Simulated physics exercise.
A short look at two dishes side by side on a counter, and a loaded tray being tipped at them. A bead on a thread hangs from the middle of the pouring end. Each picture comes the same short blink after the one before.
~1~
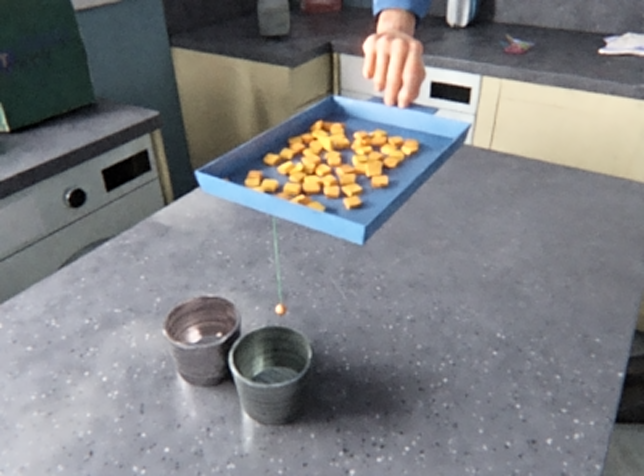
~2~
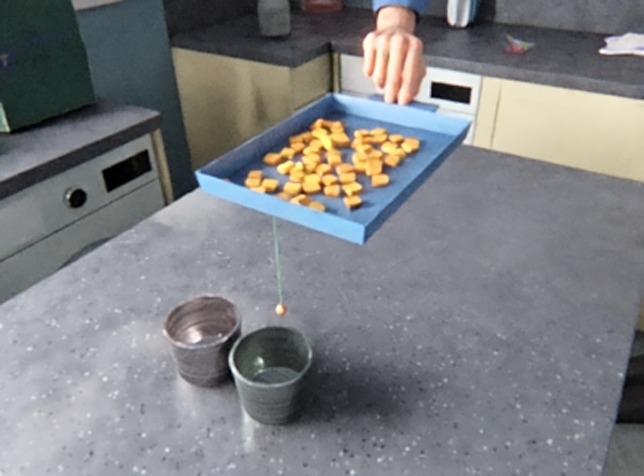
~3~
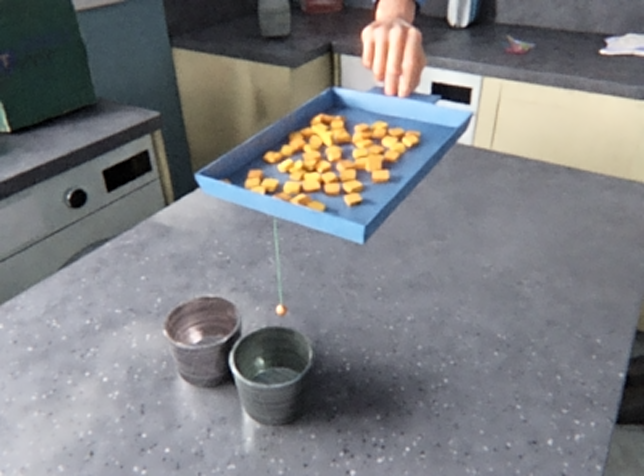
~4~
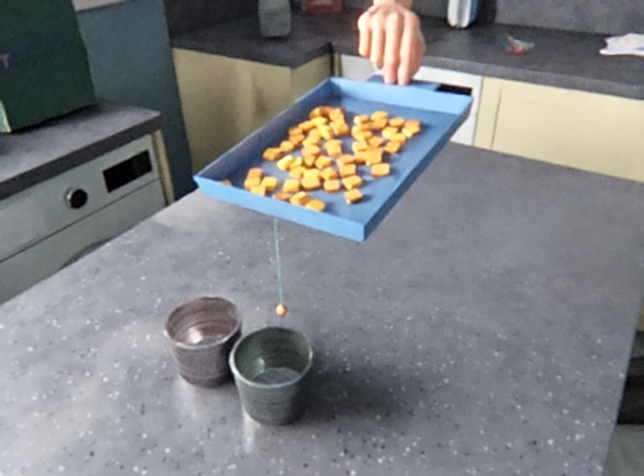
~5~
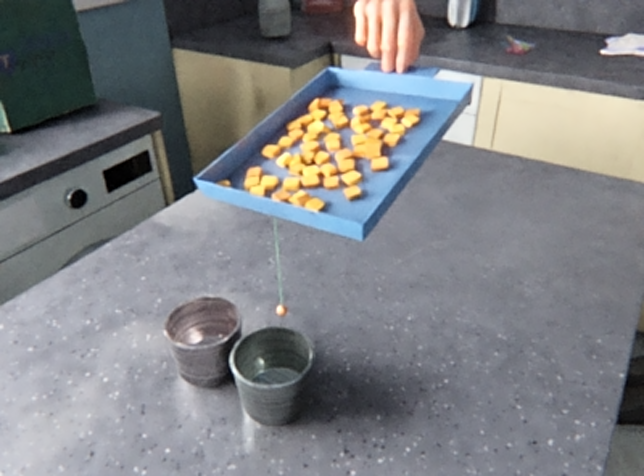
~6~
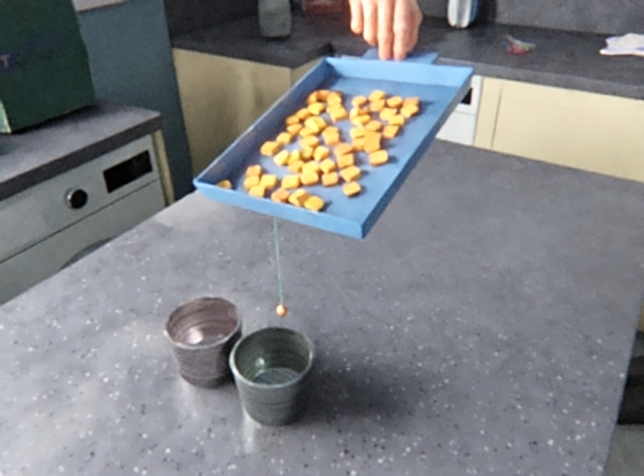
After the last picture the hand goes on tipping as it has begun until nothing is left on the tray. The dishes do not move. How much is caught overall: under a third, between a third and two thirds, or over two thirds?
In the dishes lies over two thirds of it.
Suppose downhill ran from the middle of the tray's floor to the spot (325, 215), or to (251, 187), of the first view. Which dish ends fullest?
In turn: The right-hand dish; the dish on the left.
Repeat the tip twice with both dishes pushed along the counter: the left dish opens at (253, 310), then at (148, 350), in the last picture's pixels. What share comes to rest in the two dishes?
Near 20 % and 10 %.
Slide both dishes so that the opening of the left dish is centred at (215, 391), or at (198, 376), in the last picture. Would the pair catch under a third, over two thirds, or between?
The first try: Under a third. The second: Less than a third.
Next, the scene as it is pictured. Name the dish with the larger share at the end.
Fuller: The left-hand dish.
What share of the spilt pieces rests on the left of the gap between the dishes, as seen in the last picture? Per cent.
Roughly 80 in a hundred.
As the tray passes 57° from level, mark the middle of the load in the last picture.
At about (261, 156).
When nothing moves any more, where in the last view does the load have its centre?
At about (210, 357).
Soon, tray tipped steeply; all on the tray.
A while on, tray tipped right over; nearly all on the tray; a stray few in the left dish.
Towards the end, tray tipped past a quarter turn; a small part in the right dish; about two thirds in the left dish; about a quarter outside both.
Finally, tray tipped past a quarter turn; a small part in the right dish; about two thirds in the left dish; about a quarter outside both.
